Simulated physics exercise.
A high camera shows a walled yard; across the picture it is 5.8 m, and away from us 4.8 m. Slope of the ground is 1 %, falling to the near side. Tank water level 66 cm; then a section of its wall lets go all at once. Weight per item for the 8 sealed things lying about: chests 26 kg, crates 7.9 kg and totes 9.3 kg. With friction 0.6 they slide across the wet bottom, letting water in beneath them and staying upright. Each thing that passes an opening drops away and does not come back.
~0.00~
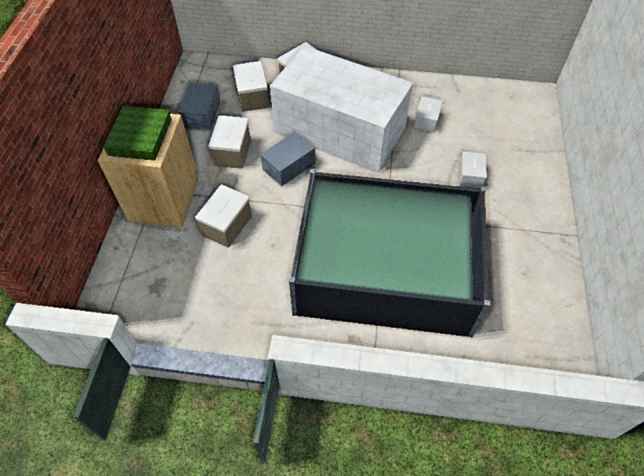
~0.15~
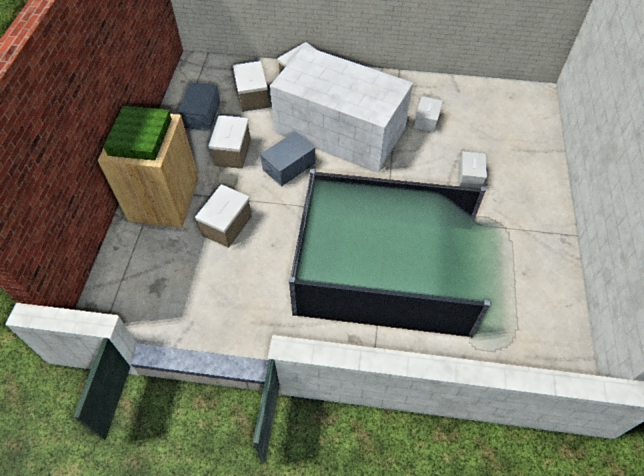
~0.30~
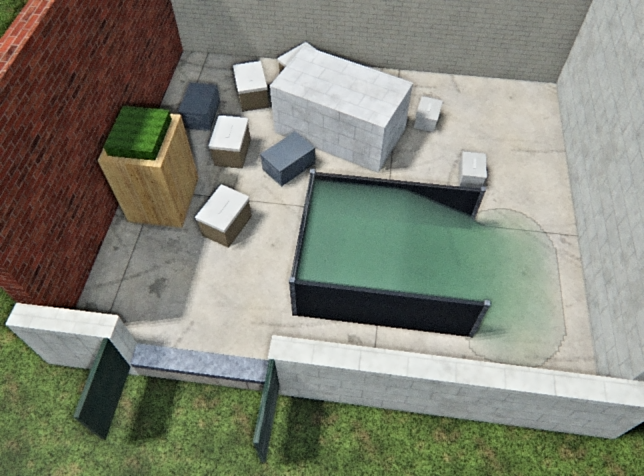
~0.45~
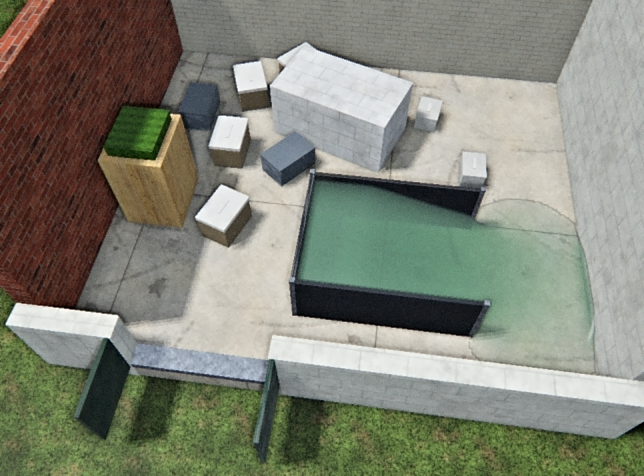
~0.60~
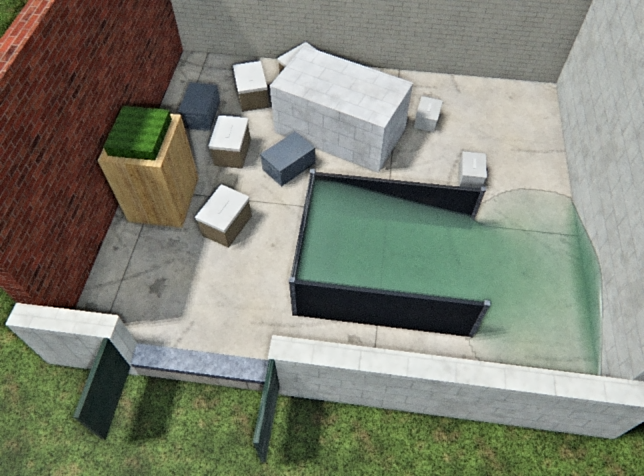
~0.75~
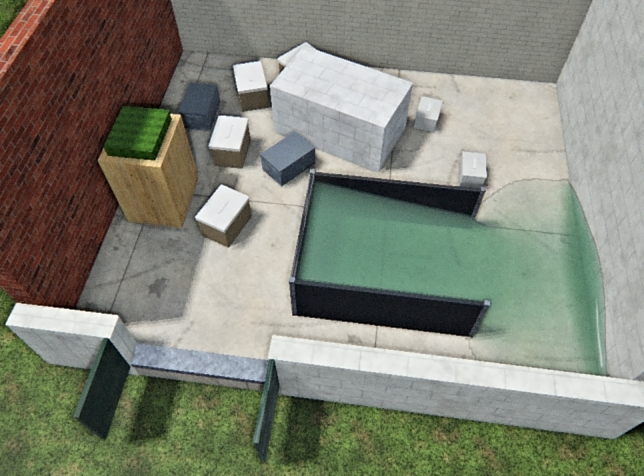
Green water fills a dark-sided tank in a walled concrete yard with grass outside, seen from high above by a still camera. Small white-topped and blue-grey boxes sit around a large pale block at the back, with a grass-topped wooden block by the red brick wall at left. The tank's right side opens, and water spreads across the floor and laps up the right wall, while the boxes stay put.
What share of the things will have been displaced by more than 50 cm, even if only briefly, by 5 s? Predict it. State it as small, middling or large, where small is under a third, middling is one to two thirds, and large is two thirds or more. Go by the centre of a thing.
Small.
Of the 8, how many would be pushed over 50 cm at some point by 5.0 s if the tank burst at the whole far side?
The count would be 7.
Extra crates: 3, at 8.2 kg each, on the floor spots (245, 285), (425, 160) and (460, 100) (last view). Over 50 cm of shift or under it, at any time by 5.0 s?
In turn: Less, short of it, past it.
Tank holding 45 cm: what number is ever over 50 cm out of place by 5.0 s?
Result: 0.
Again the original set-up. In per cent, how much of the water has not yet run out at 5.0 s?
Remaining: Approx. 96 per cent.
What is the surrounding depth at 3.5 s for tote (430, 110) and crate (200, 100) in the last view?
First about 5 cm, second about 0 cm.
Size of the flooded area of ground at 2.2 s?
At that time the wet patch spans about 11.0 m2.
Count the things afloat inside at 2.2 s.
Just then, the number is 0.
After 1.1 s 0 of 8 are over 50 cm from their spots; 0 afloat.
After 2.2 s 0 of 8 are over 50 cm from their spots; 0 afloat.
After 3.5 s 0 of 8 are over 50 cm from their spots; 0 afloat.
After 5.0 s 1 of 8 are over 50 cm from their spots, and 1 have been at some point; 1 afloat.
